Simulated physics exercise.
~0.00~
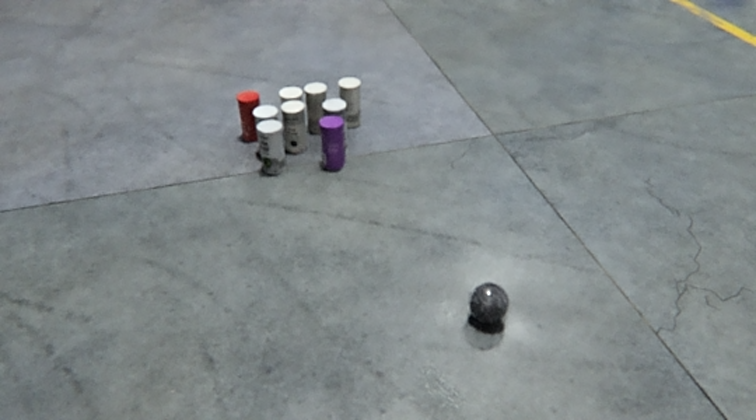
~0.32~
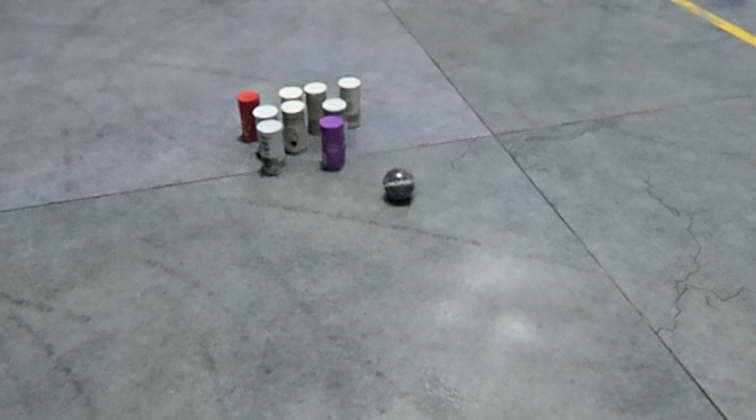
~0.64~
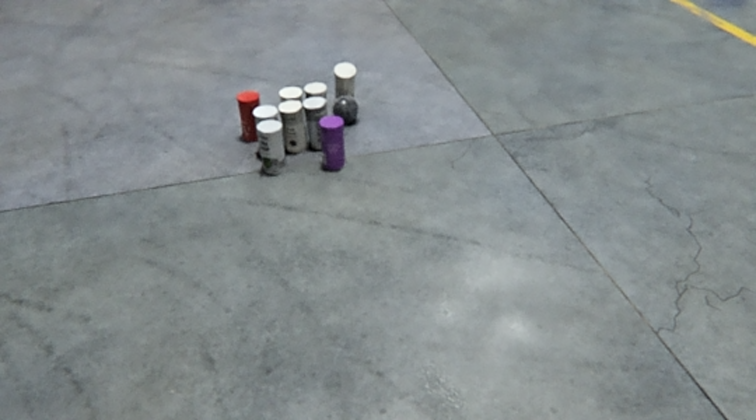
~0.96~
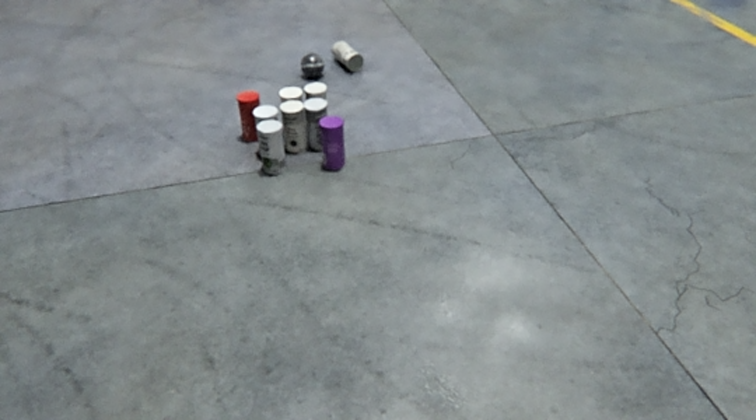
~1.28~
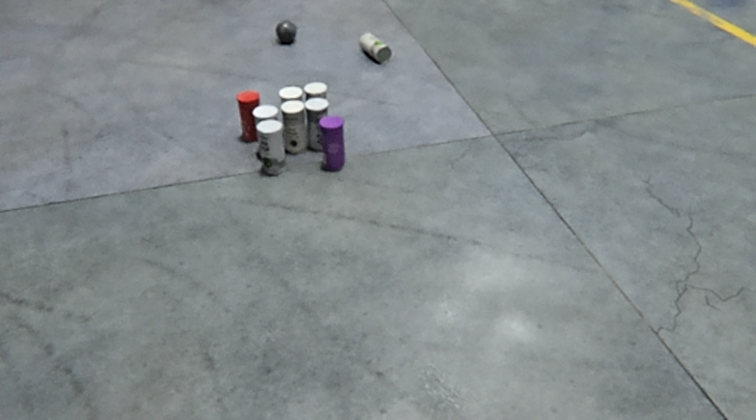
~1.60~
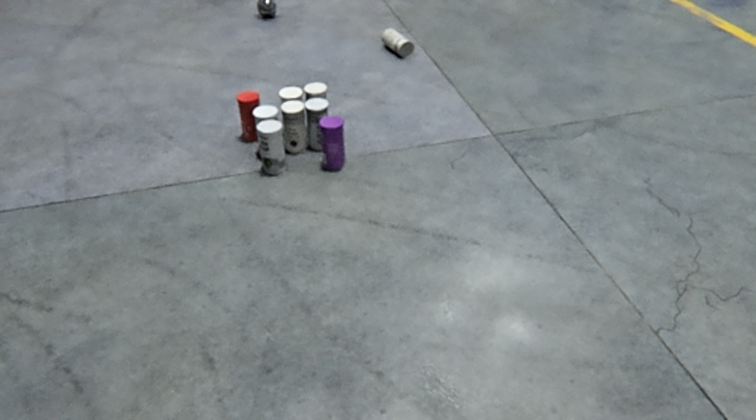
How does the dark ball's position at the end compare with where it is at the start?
It starts on the open floor at the lower right, in front of the canisters, and ends at the top edge, left of centre and beyond them.
